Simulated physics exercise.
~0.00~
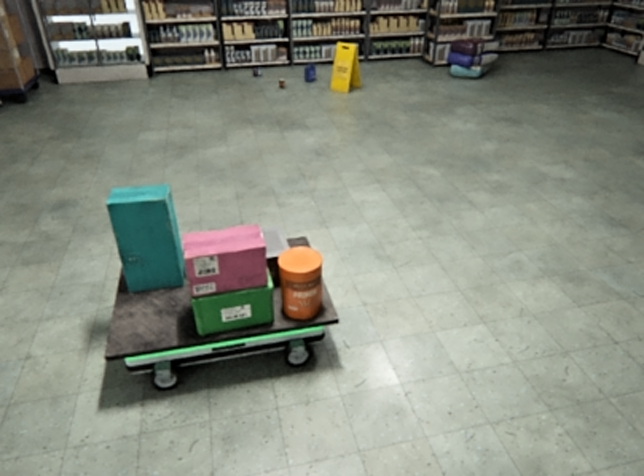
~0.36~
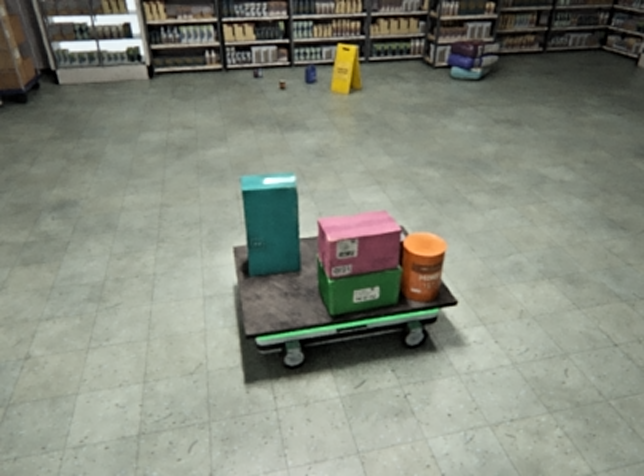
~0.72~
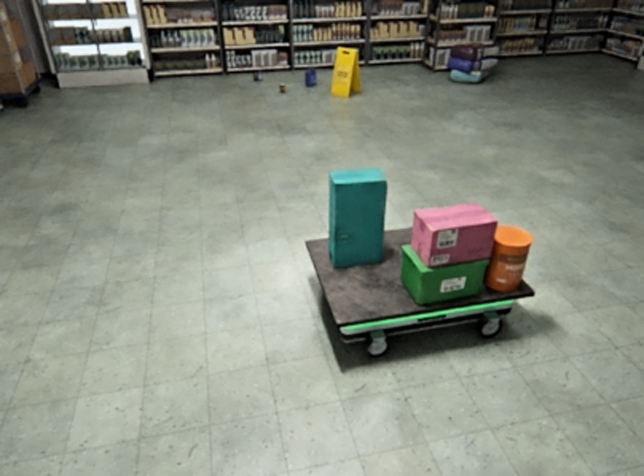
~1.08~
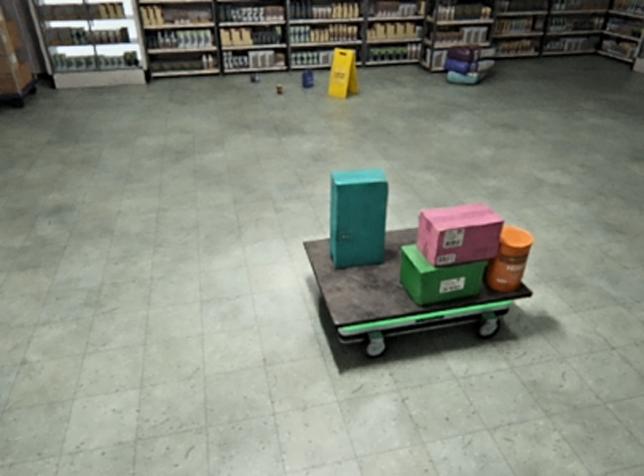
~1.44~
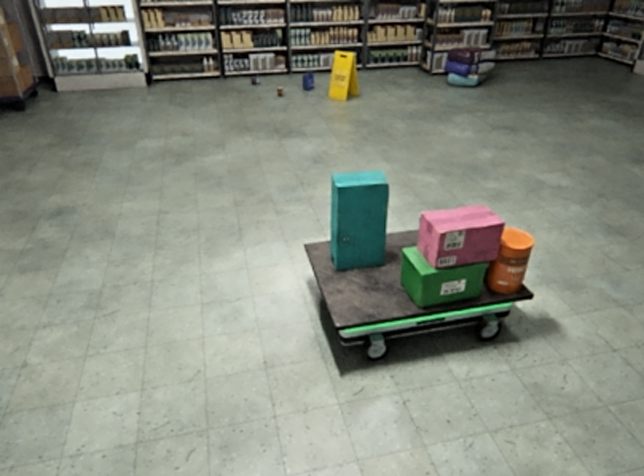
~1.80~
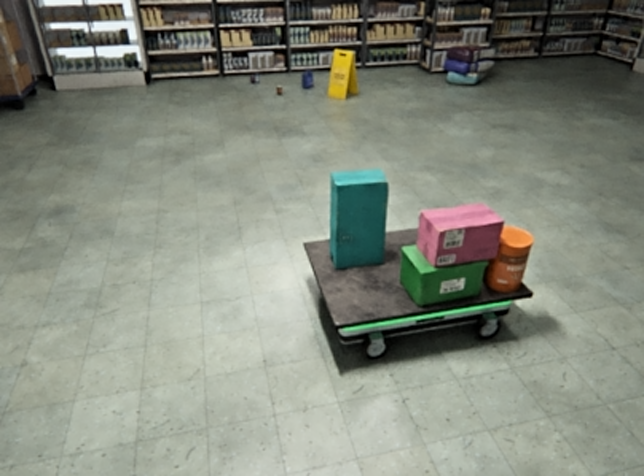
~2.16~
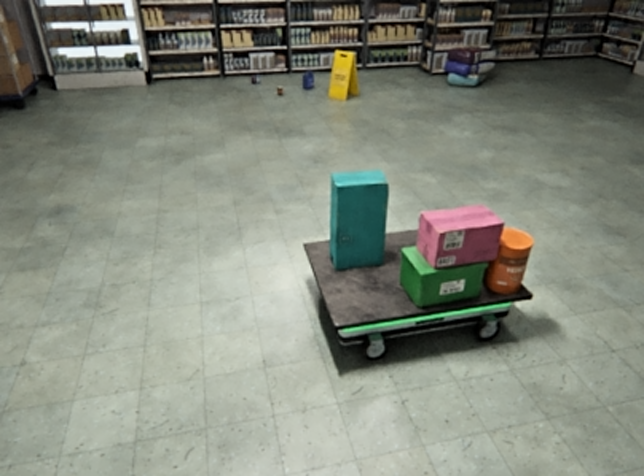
On the grey tiled floor of a store, with stocked shelves and a yellow floor sign in the background, a low flat cart carries a tall turquoise box, a pink parcel resting on a green tote, and an orange pail. The cart rolls to the right with nobody pushing it, and its load rides along. It continues a shorter way right, then comes to a stop. The pink parcel shifts very slightly right on top of the green tote as the cart halts. After that nothing on the deck moves, and the turquoise box and orange pail are both still standing.
